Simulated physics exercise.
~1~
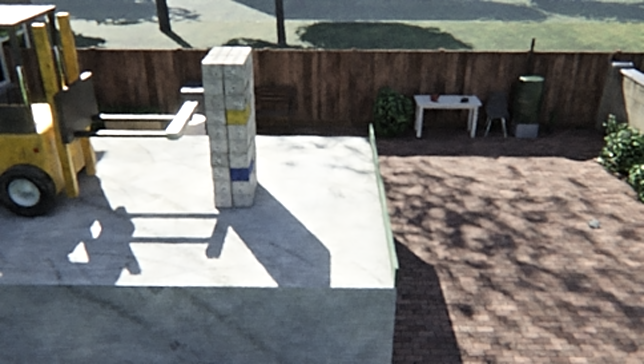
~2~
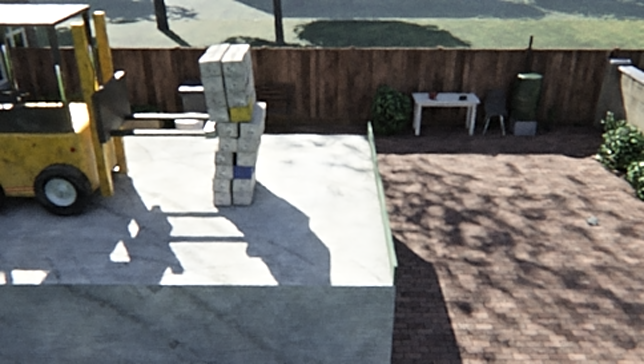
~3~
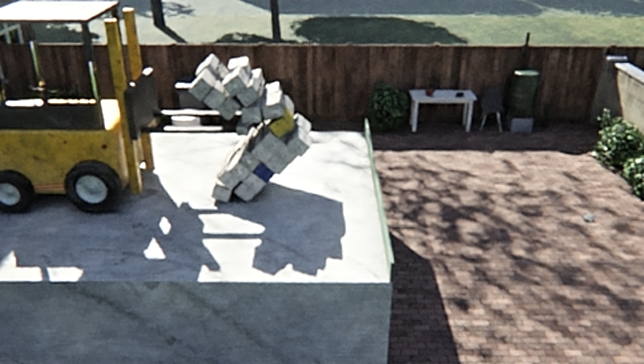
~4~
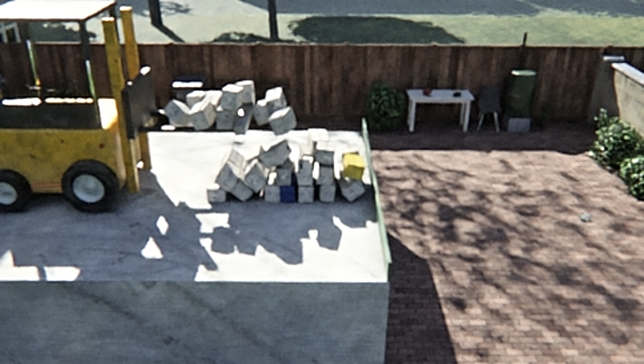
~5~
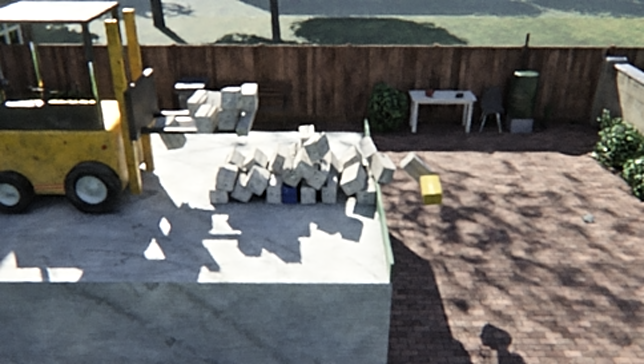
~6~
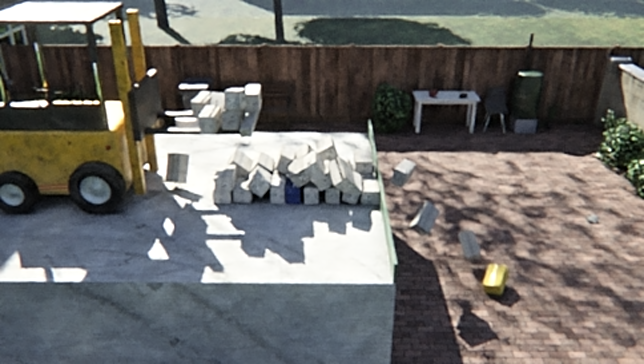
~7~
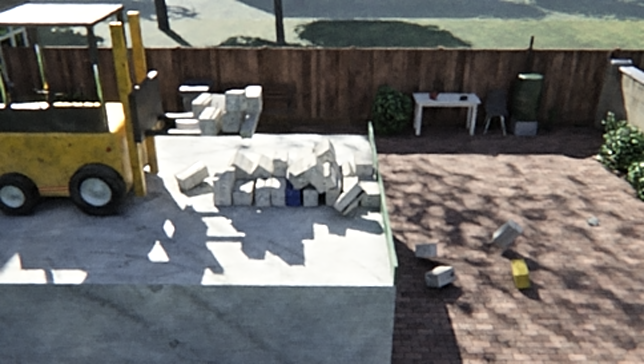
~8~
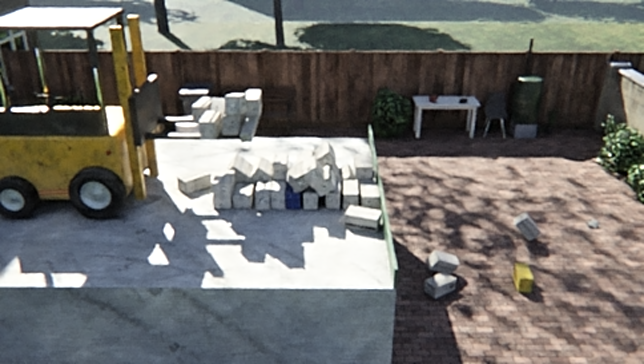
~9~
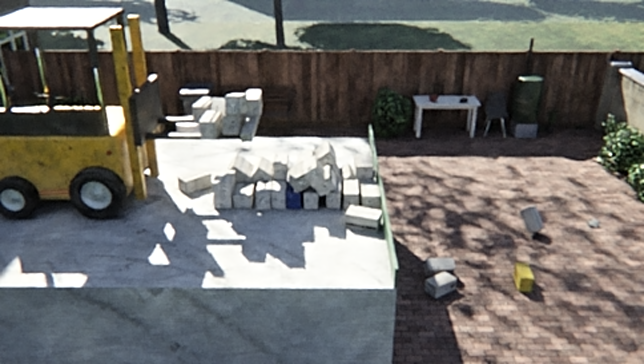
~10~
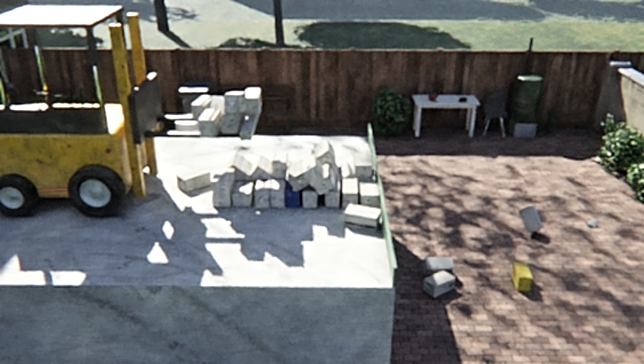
A yellow forklift rolls rightward across a pale raised dock in a sunlit back yard, seen from above and to the side, its beam pointed at a tall stack of whitish parcels with yellow and blue ones among them. Beyond a low board lies brick paving, with a white table by the wooden fence. The beam pushes the stack, which buckles, leans right and collapses along the dock as the truck stops. The yellow parcel and three pale ones tumble over the edge onto the bricks. The rest, including the blue one, lie heaped on top, still.
